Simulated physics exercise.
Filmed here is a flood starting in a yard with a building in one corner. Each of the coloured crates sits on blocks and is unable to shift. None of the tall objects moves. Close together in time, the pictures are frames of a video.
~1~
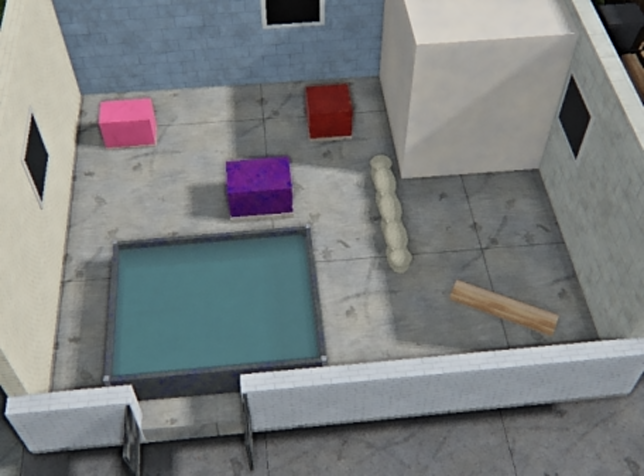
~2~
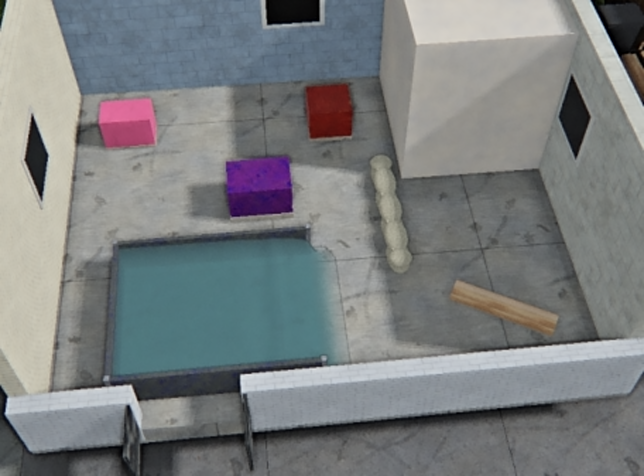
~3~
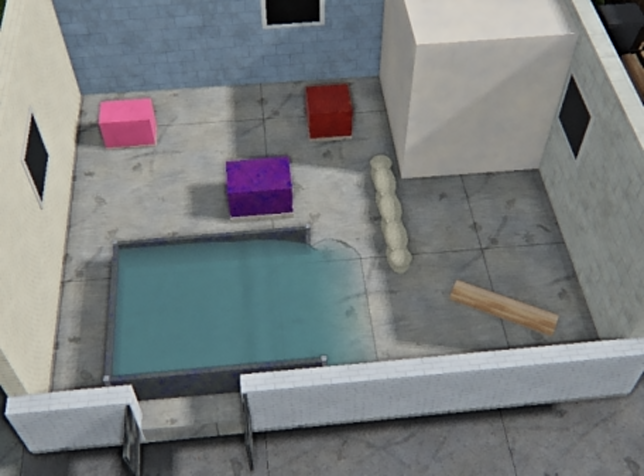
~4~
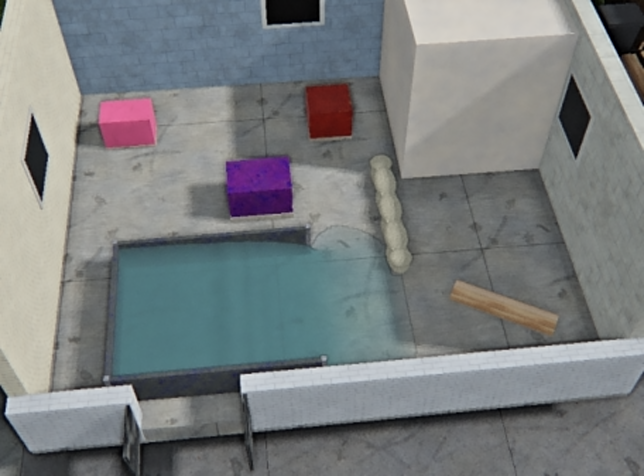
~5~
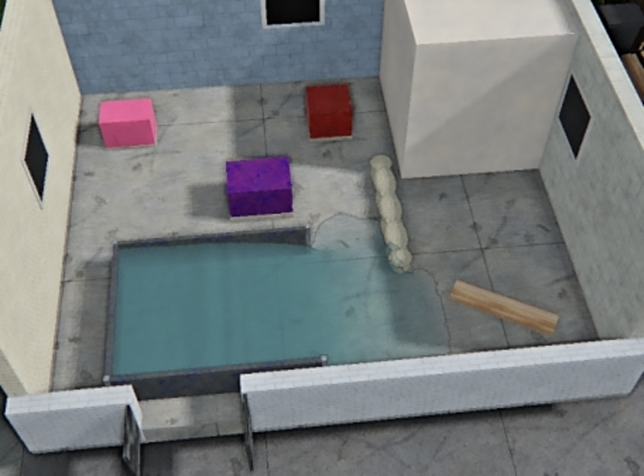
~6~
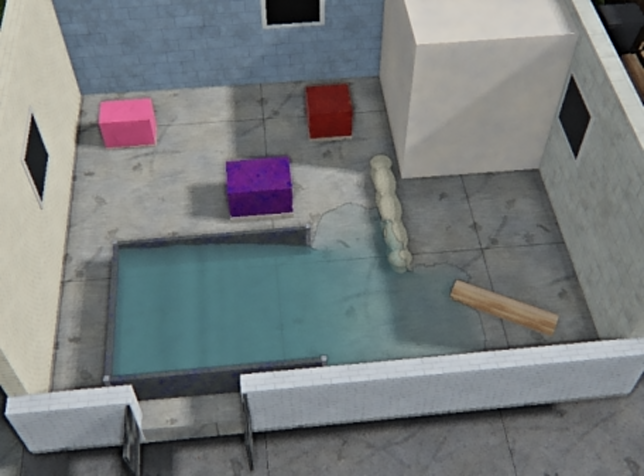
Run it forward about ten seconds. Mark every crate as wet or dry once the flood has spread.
Pink crate: Wet, purple crate: Dry, red crate: Wet.
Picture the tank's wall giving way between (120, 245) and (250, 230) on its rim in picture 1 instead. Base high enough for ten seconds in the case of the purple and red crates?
Log: Purple is doused; red is doused.
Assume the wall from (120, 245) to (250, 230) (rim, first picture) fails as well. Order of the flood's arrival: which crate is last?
That would be the red-painted one.
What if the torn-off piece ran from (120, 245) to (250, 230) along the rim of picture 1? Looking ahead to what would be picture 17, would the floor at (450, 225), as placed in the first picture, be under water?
Pretty sure it's left alone at that location.
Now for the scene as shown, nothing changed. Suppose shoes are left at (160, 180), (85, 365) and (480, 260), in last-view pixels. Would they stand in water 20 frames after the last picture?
First spot clear, second spot clear, third spot swamped.
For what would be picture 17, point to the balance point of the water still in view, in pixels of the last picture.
Near (342, 310) in the last view.
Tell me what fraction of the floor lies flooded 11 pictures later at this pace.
It should be close to 40 %.
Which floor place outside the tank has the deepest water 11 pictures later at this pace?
About (605, 370).
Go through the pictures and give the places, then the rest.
In the first picture, still water in the open tank at (215, 302).
In the second picture, the front is at a hidden place, out from the gap at (314, 306).
In the third picture, water pours out at (314, 308) and has run to a hidden place.
In the fourth picture, water pours out at (314, 308) and has run to a hidden place.
In the fifth picture, the front is at a hidden place, out from the gap at (314, 309).
In the sixth picture, water pours out at (314, 309) and has run to (477, 352).
A moment on, water covers 25 % of the floor; the pink crate not reached, the purple crate not reached, the red crate not reached.
Next, water covers 40 % of the floor; the pink crate not reached, the purple crate water round its plinth, the red crate water round its plinth.
Then, water covers 55 % of the floor; the pink crate not reached, the purple crate water round its plinth, the red crate water round its plinth.
Later, water covers 75 % of the floor; the pink crate water round its plinth, the purple crate water round its plinth, the red crate water round its plinth.
In the end, water covers 95 % of the floor; the pink crate was topped, the purple crate stayed above the water, the red crate was topped.
